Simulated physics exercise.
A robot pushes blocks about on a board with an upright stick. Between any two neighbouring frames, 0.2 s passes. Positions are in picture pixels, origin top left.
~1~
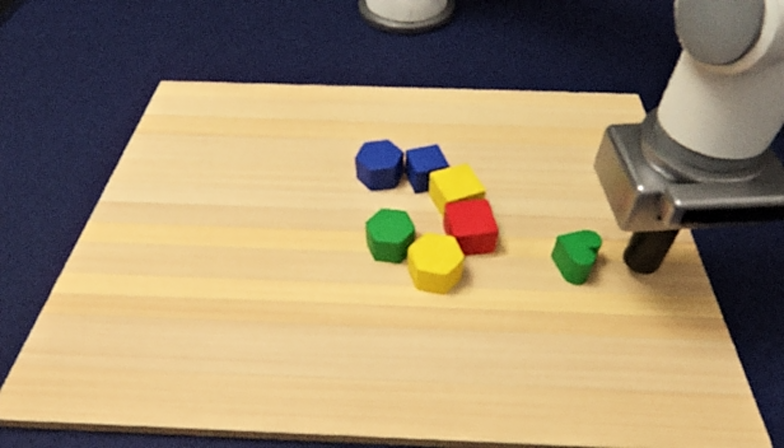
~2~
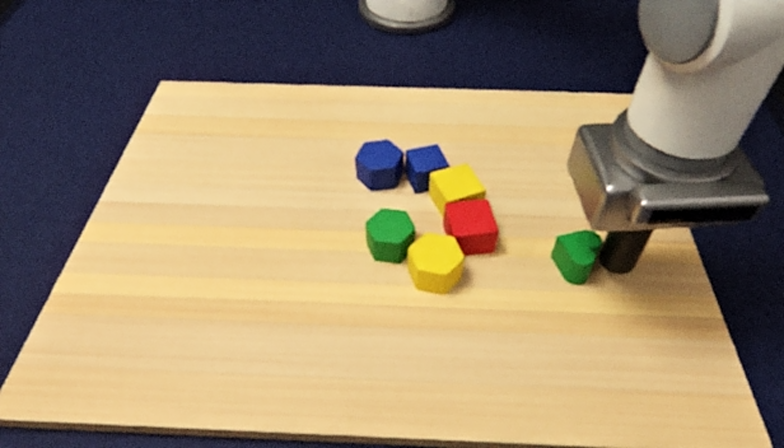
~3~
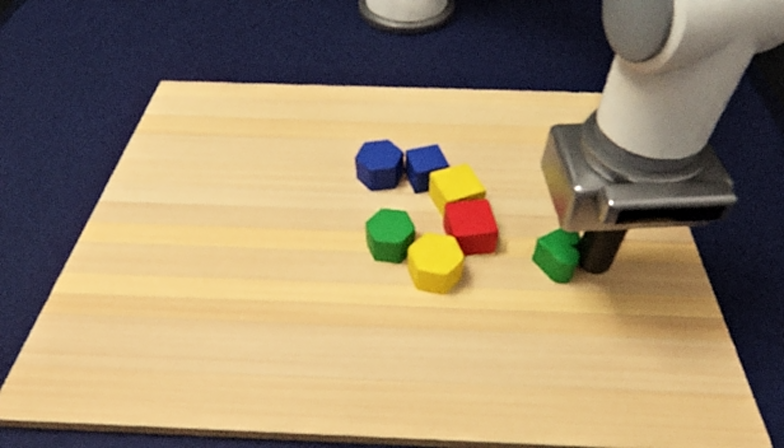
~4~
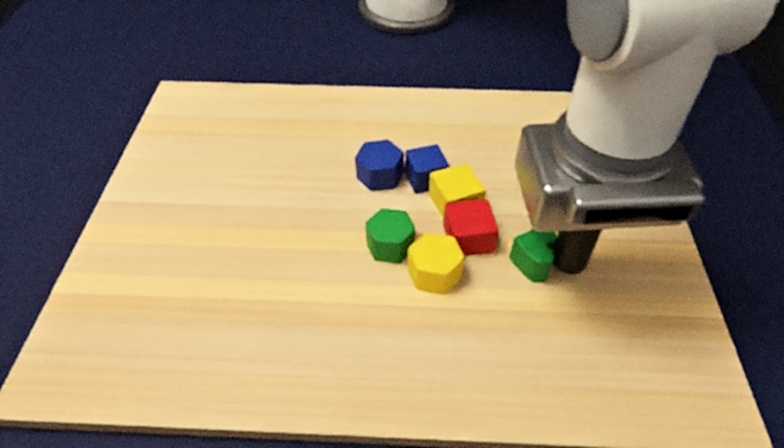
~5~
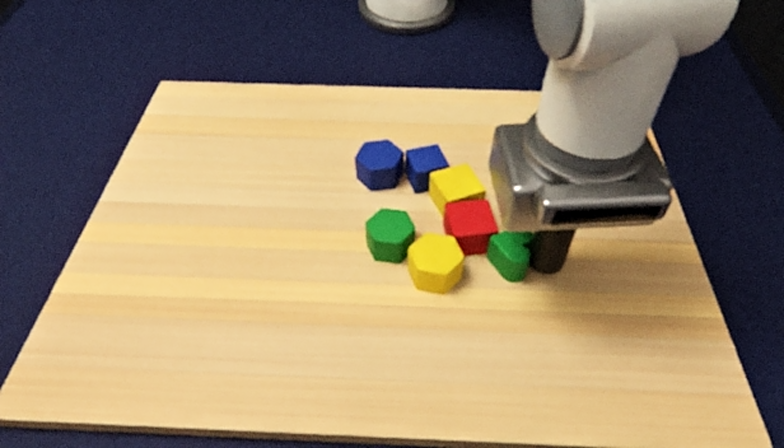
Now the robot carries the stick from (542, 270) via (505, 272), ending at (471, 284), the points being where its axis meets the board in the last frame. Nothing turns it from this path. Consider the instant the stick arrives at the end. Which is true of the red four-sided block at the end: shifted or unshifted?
The answer is that it is displaced.
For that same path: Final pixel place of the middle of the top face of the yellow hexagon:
By then it is at (399, 260).
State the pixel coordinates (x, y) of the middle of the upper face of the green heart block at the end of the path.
The top centre is at (442, 252).
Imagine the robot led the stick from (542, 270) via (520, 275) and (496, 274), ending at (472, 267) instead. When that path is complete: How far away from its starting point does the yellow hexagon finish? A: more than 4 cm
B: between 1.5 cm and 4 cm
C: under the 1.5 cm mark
B - between 1.5 cm and 4 cm.
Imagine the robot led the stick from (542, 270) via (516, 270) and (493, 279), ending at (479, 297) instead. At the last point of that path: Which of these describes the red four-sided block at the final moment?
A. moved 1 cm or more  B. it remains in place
I'll go with A - moved 1 cm or more.
The first path, step by step. Halfway along, stick at (507, 262); red four-sided block at (444, 212), turned 20° clockwise; green heart block at (476, 243).
At the end, stick at (473, 274); green hexagon at (378, 223); yellow hexagon at (399, 260); red four-sided block at (435, 212), turned 35° clockwise; green heart block at (442, 252).
